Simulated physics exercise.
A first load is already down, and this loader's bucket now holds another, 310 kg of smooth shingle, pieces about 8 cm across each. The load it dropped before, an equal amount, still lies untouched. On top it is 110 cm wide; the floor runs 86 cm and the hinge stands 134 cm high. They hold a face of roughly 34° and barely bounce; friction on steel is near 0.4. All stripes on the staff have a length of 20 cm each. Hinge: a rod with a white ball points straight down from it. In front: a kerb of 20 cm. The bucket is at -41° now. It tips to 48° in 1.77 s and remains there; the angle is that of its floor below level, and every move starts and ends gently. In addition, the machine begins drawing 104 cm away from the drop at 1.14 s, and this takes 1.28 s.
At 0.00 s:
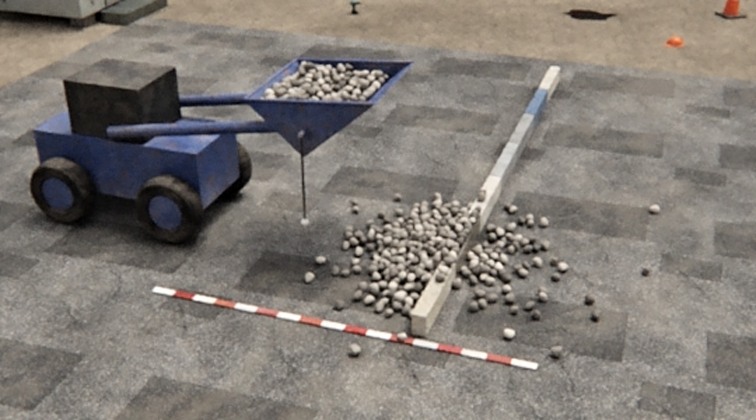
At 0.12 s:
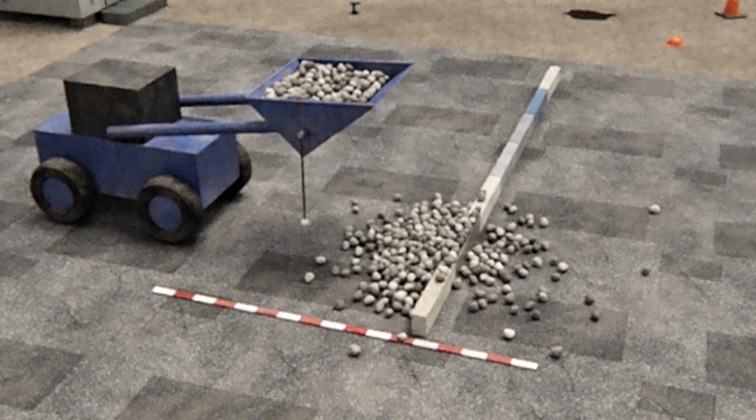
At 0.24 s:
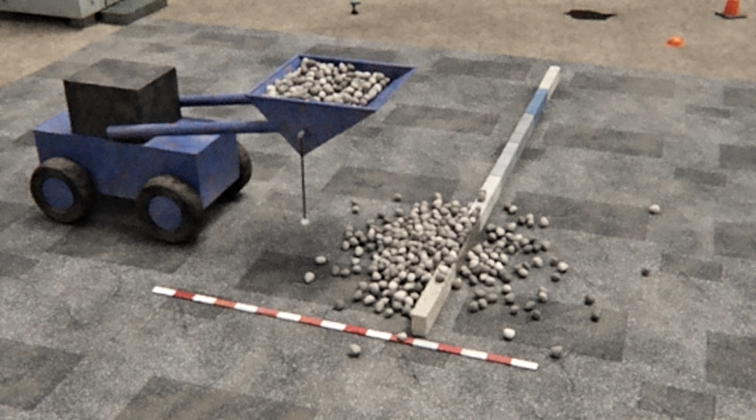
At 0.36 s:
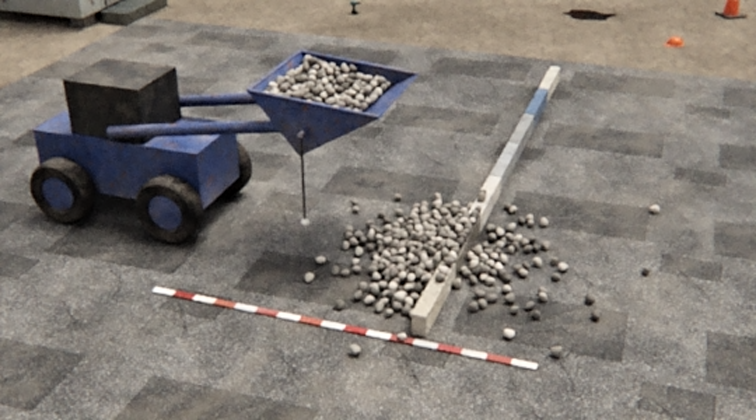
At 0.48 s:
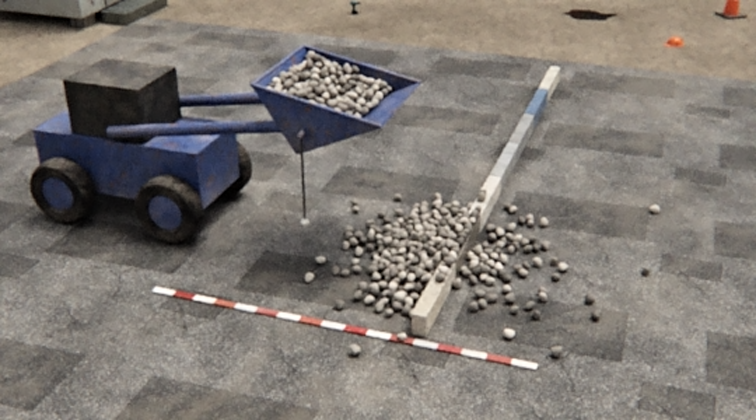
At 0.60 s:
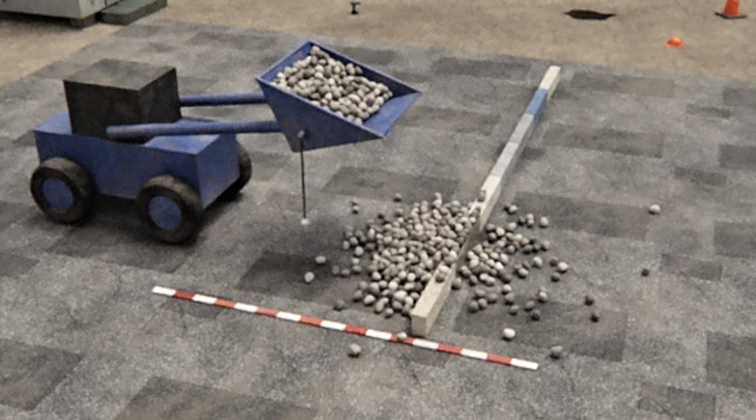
At first, a blue loader with a black cab stands on a grey floor, its raised bucket full of grey stones, beside a pile straddling a pale kerb. Then the bucket slowly tilts forward, its right-hand lip lowering as the stones shift slightly inside, while the vehicle and pile stay still.
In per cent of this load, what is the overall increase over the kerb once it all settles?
0 out of 100, about.
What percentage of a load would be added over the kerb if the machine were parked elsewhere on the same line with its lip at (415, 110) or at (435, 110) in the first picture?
The first position would add some 5 per cent, the second some 20.
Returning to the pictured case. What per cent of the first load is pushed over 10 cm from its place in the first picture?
Some 5 percent, give or take.
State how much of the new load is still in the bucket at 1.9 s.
About 0 percent.
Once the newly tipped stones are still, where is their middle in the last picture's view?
Near (375, 236).
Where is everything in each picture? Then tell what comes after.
In the first picture, lip at (373, 104), floor tilted -41°, highest stones at (332, 74). The earlier load is highest near (449, 236), 27 cm above ground level, 83 % on this side of the kerb, 17 % over the kerb.
In the second picture, the bucket is at -40°, its lip at (374, 106); the top of the load is at (332, 74); the stones move at 0.1 m/s on average.
In the third picture, lip at (376, 111), floor tilted -37°, highest stones at (308, 71); the stones move at 0.1 m/s on average.
In the fourth picture, the bucket is at -31°, its lip at (379, 118); the top of the load is at (306, 69); the stones move at 0.2 m/s on average.
In the fifth picture, the bucket is at -25°, its lip at (381, 127); the top of the load is at (305, 64); the stones move at 0.2 m/s on average.
In the sixth picture, the bucket is at -17°, its lip at (382, 137); the top of the load is at (309, 60); the stones move at 0.3 m/s on average.
After 1.3 s the floor is at 34°; in per cent of one load, 90 in the bucket, 94 on this side of the kerb, 17 over the kerb; the foremost stones are at (589, 285).
After 1.9 s the floor is at 48°; in per cent of one load, 0 in the bucket, 183 on this side of the kerb, 17 over the kerb; the foremost stones are at (589, 285).
After 2.9 s the floor is at 48°; in per cent of one load, 0 in the bucket, 183 on this side of the kerb, 17 over the kerb; the foremost stones are at (589, 285).
After 5.5 s the floor is at 48°; in per cent of one load, 0 in the bucket, 183 on this side of the kerb, 17 over the kerb; the foremost stones are at (589, 285). Net gain over the kerb, 0.
